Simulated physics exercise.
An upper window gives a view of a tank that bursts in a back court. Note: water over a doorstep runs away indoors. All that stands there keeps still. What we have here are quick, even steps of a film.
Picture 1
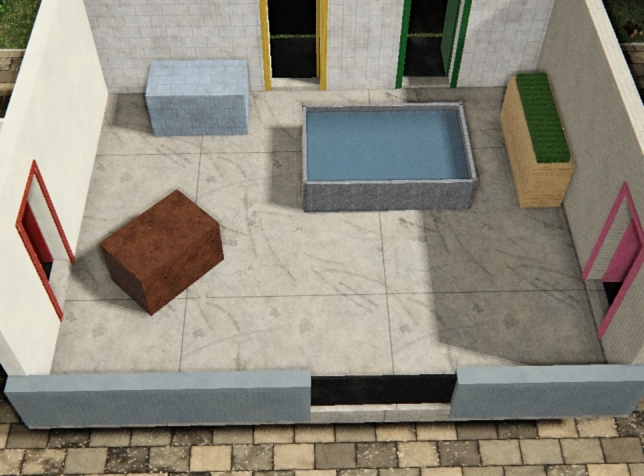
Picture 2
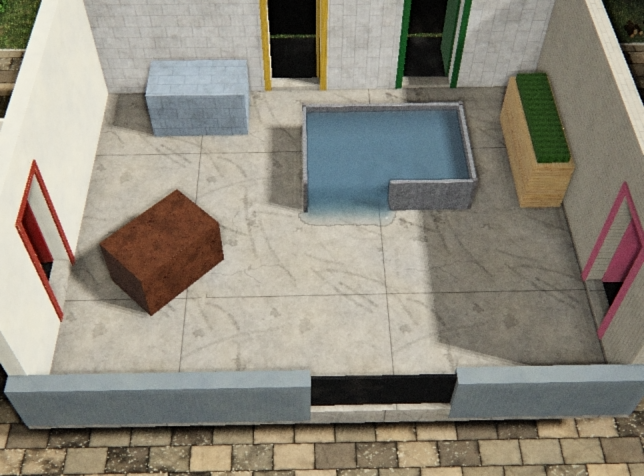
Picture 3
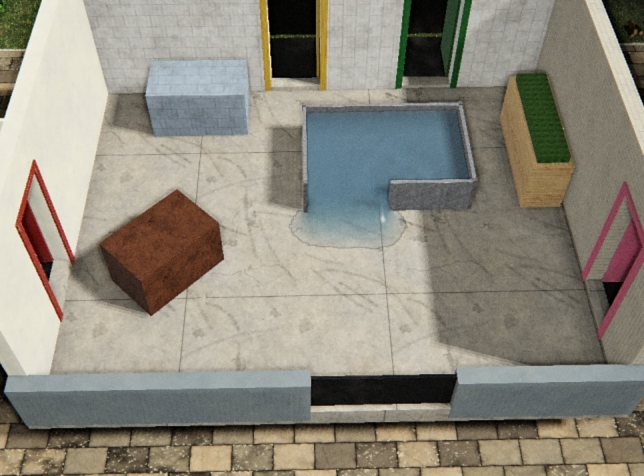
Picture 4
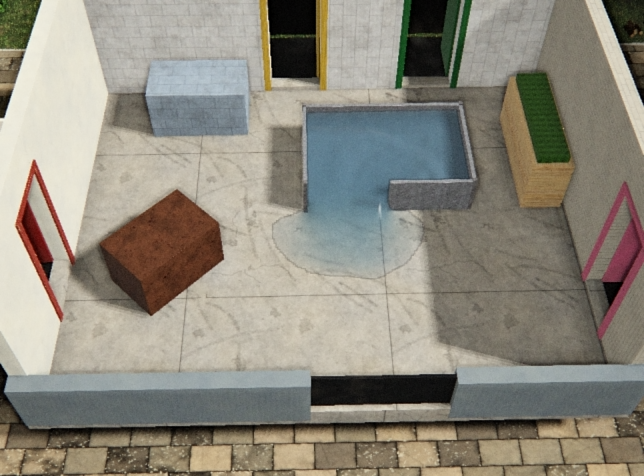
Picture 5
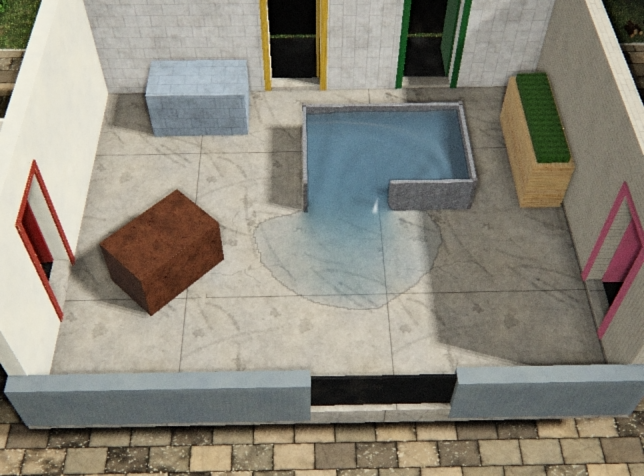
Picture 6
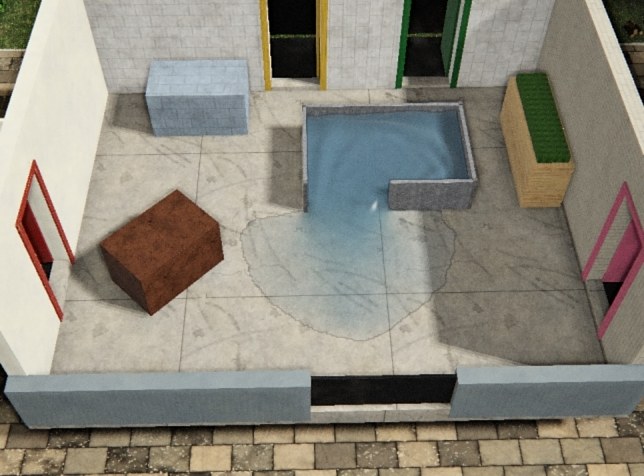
A water tank with grey walls stands right of centre in a walled court, seen from a fixed view high above. A pale blue block is at the back left, a brown block at the left, a tan box with a green top at the right, and yellow, green, red and pink doorways line the walls. Water pours through a gap in the tank's near wall and spreads forward and sideways across the paving in a widening, thinning sheet.
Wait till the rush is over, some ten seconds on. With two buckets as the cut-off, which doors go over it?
At the end, the green door copes honestly; the red door copes honestly; the yellow door copes honestly; the pink door gets overwhelmed honestly.
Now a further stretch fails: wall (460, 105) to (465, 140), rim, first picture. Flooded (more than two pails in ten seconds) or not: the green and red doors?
Verdict - green door breaks the limit, red door is safe.
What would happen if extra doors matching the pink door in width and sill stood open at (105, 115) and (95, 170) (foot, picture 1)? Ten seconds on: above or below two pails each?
Door by door: Ends up above, then ends up below.
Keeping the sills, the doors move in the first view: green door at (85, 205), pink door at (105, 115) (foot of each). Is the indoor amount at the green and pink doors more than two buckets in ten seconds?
Taking them in turn, green ends up below and pink ends up above.
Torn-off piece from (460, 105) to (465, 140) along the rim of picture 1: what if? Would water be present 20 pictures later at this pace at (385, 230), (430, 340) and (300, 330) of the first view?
Log: Point 1 unreached; point 2 inundated; point 3 unreached.
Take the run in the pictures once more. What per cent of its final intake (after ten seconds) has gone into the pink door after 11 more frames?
Around 0 in a hundred.
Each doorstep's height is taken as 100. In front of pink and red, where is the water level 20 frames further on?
About 170 %, then 40 %.
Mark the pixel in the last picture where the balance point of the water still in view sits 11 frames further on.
The centre of mass sits at about (353, 242).
A moment on, water covers 30 % of the floor; the green door not reached, the red door not reached, the yellow door not reached, the pink door not reached.
Next, water covers 35 % of the floor; the green door not reached, the red door not reached, the yellow door not reached, the pink door not reached.
Then, water covers 45 % of the floor; the green door not reached, the red door wet at the sill, nothing in, the yellow door not reached, the pink door wet at the sill, nothing in.
Later, water covers 70 % of the floor; the green door not reached, the red door wet at the sill, nothing in, the yellow door not reached, the pink door over two buckets in.
In the end, water covers 95 % of the floor; the green door wet at the sill, nothing in, the red door wet at the sill, nothing in, the yellow door wet at the sill, nothing in, the pink door over two buckets in.
